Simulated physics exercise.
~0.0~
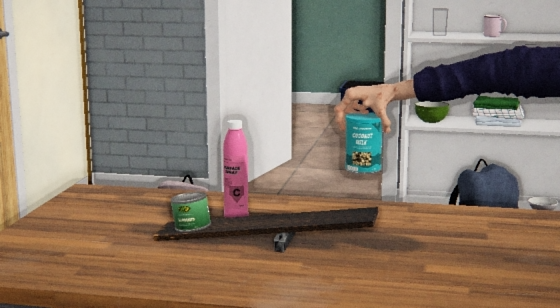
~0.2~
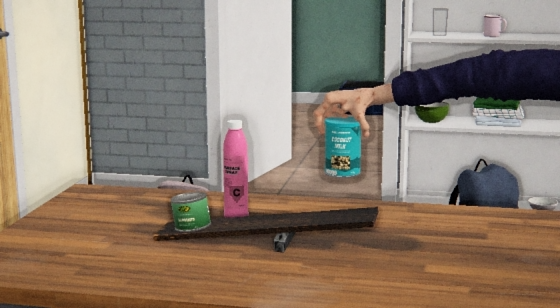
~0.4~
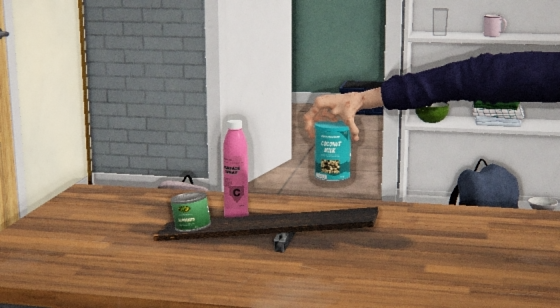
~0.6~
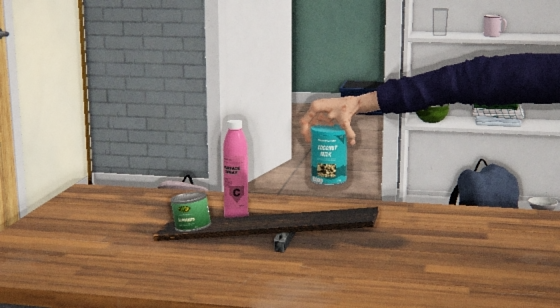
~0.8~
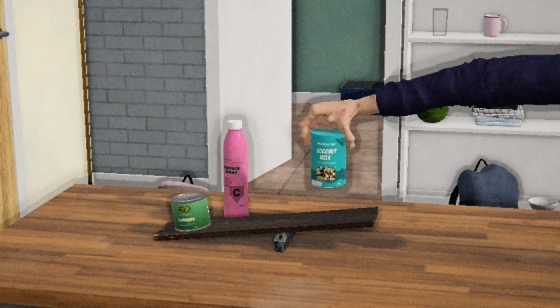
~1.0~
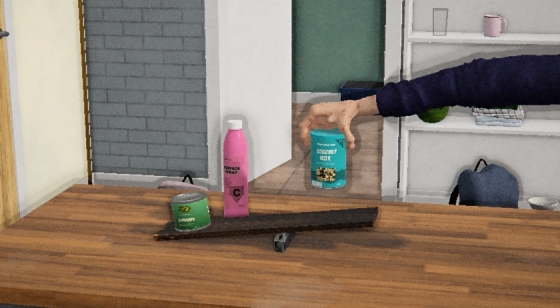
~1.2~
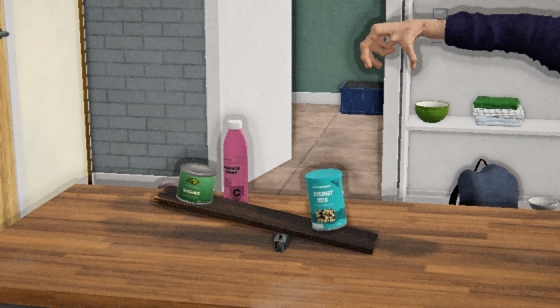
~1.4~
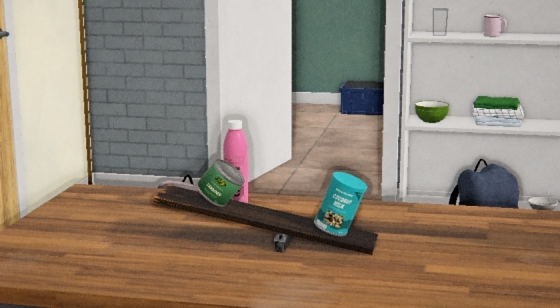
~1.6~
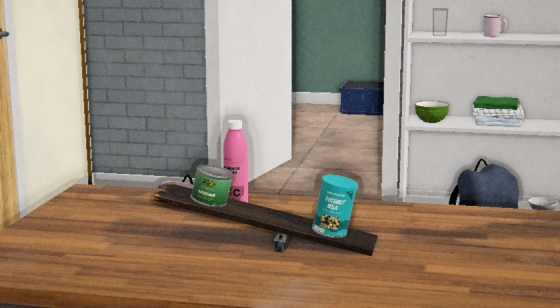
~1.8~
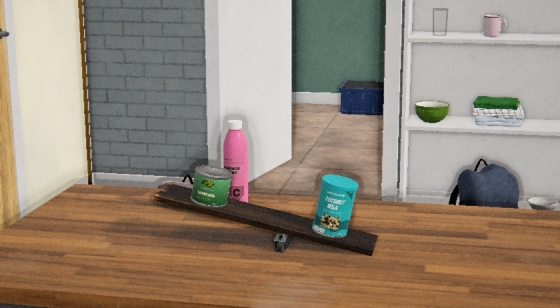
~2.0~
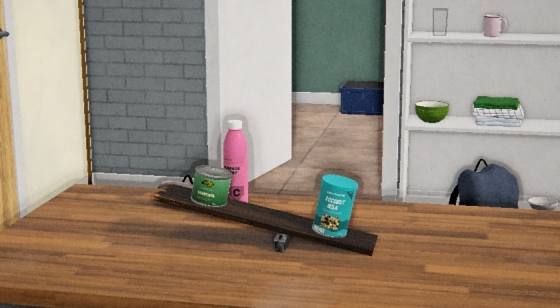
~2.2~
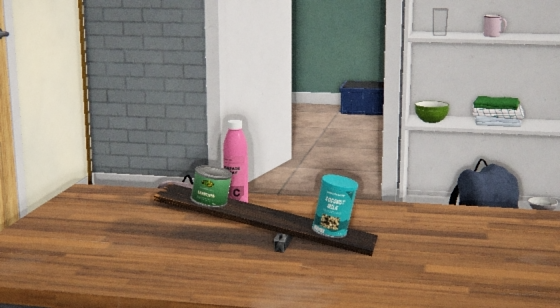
A turquoise tin hangs from a hand reaching in from the right, above a wooden counter seen from the front in a room with a grey brick wall and white shelves. Below it, a black plank tilts on a small support, its left end down under a green tin, with a pink bottle standing nearby. The hand moves the turquoise tin left and lowers it slightly, then lets go and withdraws. The tin lands on the raised right end, and the plank tips across, lifting the green tin. Both tins rock and settle, leaning on the plank, its right end down.
